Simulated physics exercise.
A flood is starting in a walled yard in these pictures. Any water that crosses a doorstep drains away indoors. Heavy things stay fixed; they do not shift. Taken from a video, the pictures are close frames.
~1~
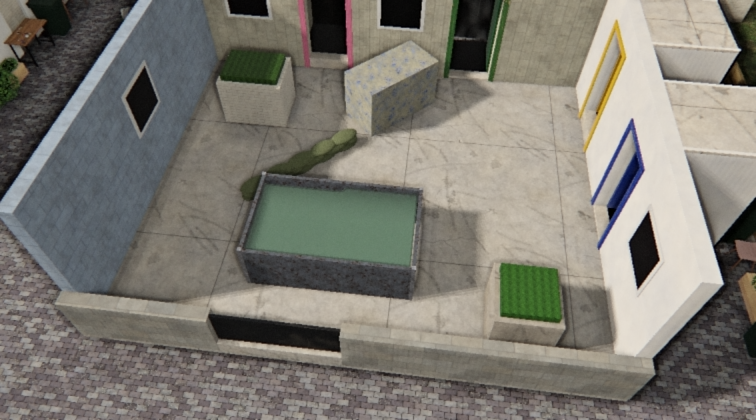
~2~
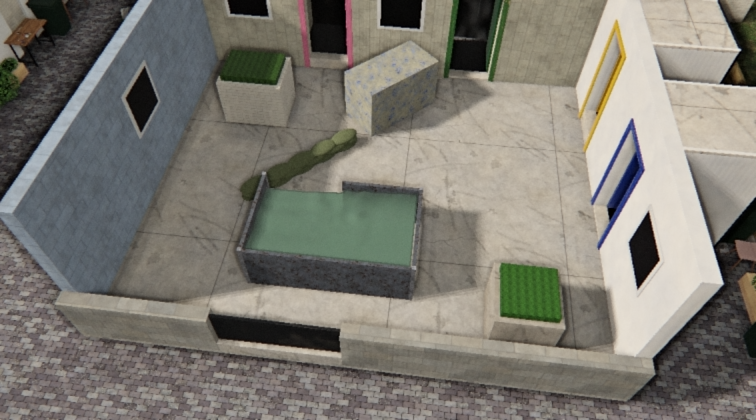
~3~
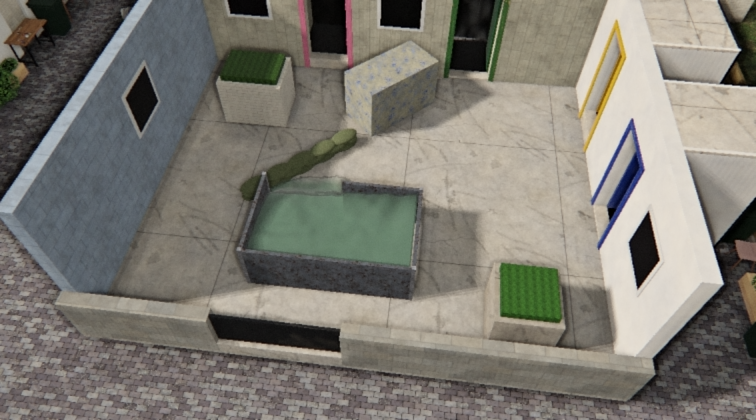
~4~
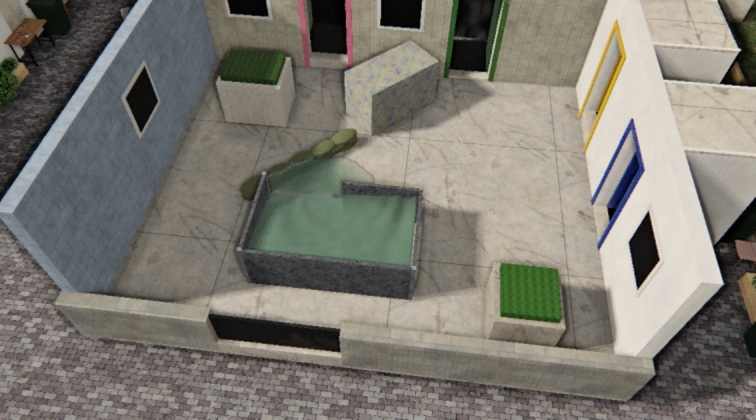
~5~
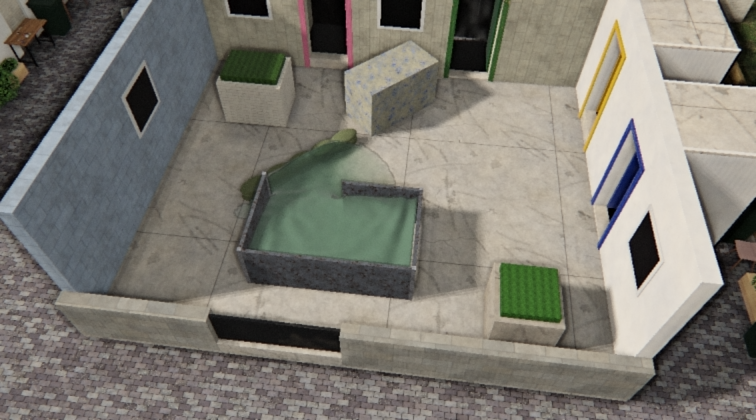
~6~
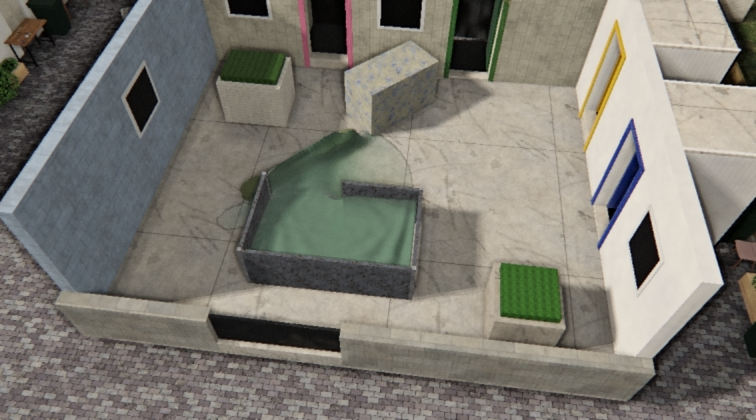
Walled courtyard with a stone tank of green water, part of its far side vanishing and water spreading across the paving.
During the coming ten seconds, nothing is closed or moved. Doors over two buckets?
In the end the green door gets overrun I think; the yellow door holds up fine I think; the blue door gets overrun I think; the pink door holds up fine I think.
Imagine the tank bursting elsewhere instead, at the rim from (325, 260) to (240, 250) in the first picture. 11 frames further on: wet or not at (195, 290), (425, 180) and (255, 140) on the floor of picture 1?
Submerged, unwetted, unwetted.
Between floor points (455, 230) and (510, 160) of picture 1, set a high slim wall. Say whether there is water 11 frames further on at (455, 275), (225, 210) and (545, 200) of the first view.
Taking the points in the order given, they are high and dry, inundated and high and dry.
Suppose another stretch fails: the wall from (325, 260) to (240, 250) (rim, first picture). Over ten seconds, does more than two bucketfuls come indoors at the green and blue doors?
I think the green door crosses the limit and the blue door remains below the limit.
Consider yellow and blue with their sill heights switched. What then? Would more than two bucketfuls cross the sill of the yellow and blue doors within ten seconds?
I'd say the yellow door is swamped and the blue door stays safe.
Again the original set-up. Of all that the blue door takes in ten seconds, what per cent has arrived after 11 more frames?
Some 0 per cent.
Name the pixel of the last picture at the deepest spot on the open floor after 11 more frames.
Deepest point: About (278, 195).
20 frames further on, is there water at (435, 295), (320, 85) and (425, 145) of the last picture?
As listed, the points end up high and dry, soaked and soaked.
A moment on, water covers 25 % of the floor; the green door not reached, the yellow door not reached, the blue door not reached, the pink door not reached.
Next, water covers 60 % of the floor; the green door under two buckets in, the yellow door not reached, the blue door not reached, the pink door wet at the sill, nothing in.
Then, water covers 65 % of the floor; the green door under two buckets in, the yellow door wet at the sill, nothing in, the blue door wet at the sill, nothing in, the pink door wet at the sill, nothing in.
Later, water covers 85 % of the floor; the green door over two buckets in, the yellow door wet at the sill, nothing in, the blue door over two buckets in, the pink door wet at the sill, nothing in.
In the end, water covers 95 % of the floor; the green door far over two buckets in, the yellow door wet at the sill, nothing in, the blue door over two buckets in, the pink door wet at the sill, nothing in.
